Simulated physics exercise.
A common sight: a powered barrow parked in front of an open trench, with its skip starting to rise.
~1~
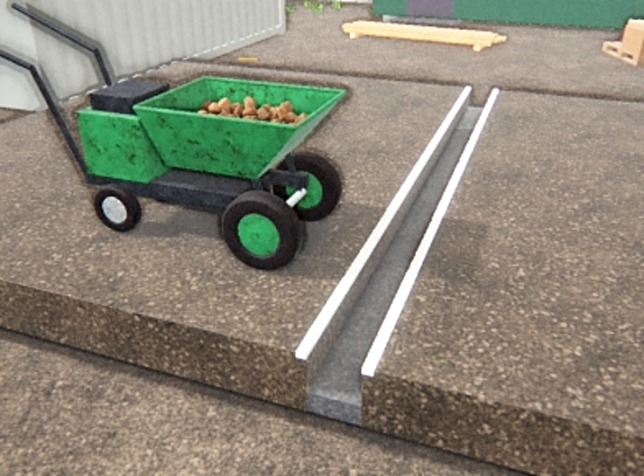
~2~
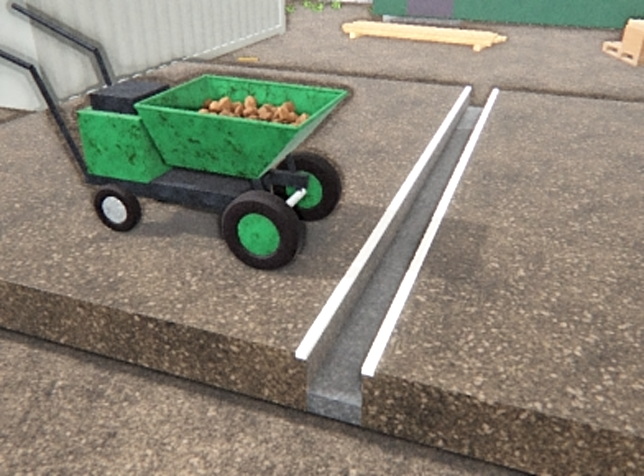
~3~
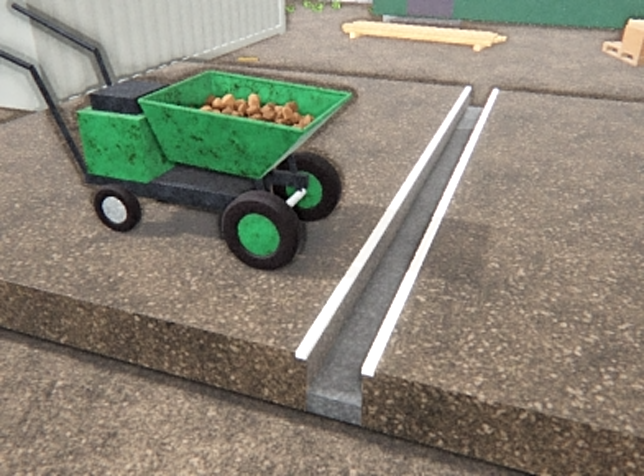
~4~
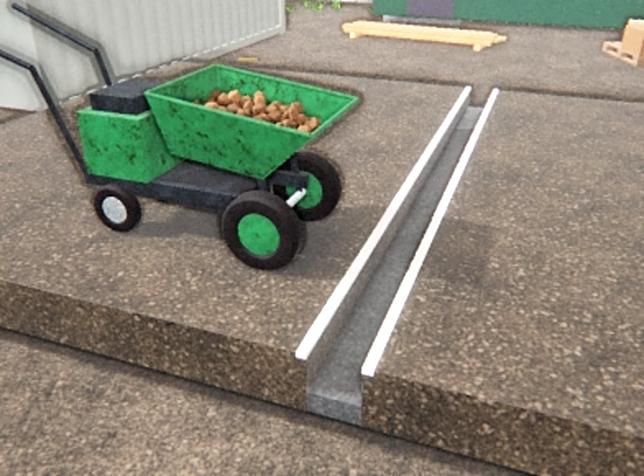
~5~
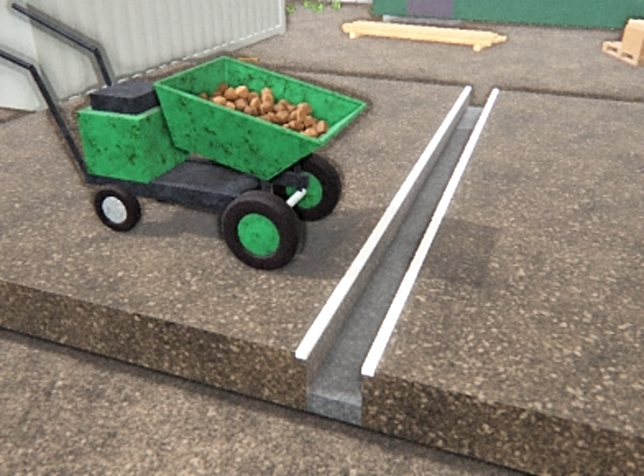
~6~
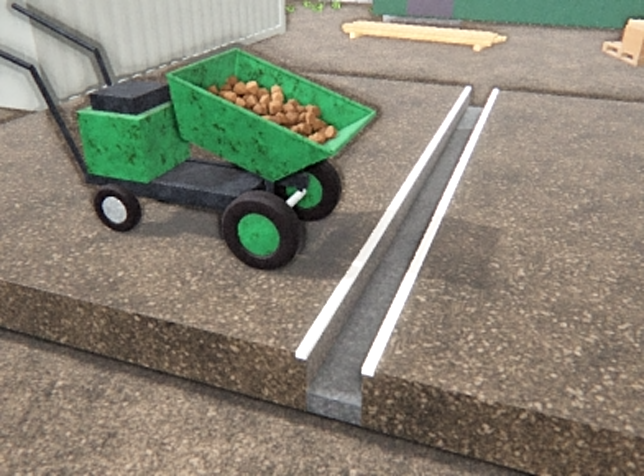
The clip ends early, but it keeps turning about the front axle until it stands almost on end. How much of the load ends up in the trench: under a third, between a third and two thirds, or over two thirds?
One to two thirds of the load lands in the trench.
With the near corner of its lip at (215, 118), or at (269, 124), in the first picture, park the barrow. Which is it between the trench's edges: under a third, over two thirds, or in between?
Well, for the first stop the answer is the middle third, and for the second it is above two thirds.
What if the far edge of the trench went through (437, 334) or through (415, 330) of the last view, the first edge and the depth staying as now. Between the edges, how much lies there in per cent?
You'd get 100 in a hundred the first time and 80 in a hundred the second.
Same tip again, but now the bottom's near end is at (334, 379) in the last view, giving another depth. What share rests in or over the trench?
Estimated share: Approx. 30 %.
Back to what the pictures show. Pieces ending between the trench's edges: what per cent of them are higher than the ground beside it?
Roughly 5 percent of them.
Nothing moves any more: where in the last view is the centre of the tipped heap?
(414, 261).
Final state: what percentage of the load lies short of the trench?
Share of load: Near 0 %.
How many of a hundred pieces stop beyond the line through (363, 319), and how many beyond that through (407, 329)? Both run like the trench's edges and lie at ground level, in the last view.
Result, first then second: 80 %, 40 %.
Just after the last frame, skip tipped steeply; every one in the skip.
A moment on, skip tipped right over; the larger part in the skip; about a tenth in or heaped over the trench; about a tenth beyond it; just a few falling.
Further on, skip tipped right over; about a tenth in the skip; roughly a third in or heaped over the trench; roughly half beyond it.
When it is over, skip tipped right over; roughly half in or heaped over the trench; roughly half beyond it.
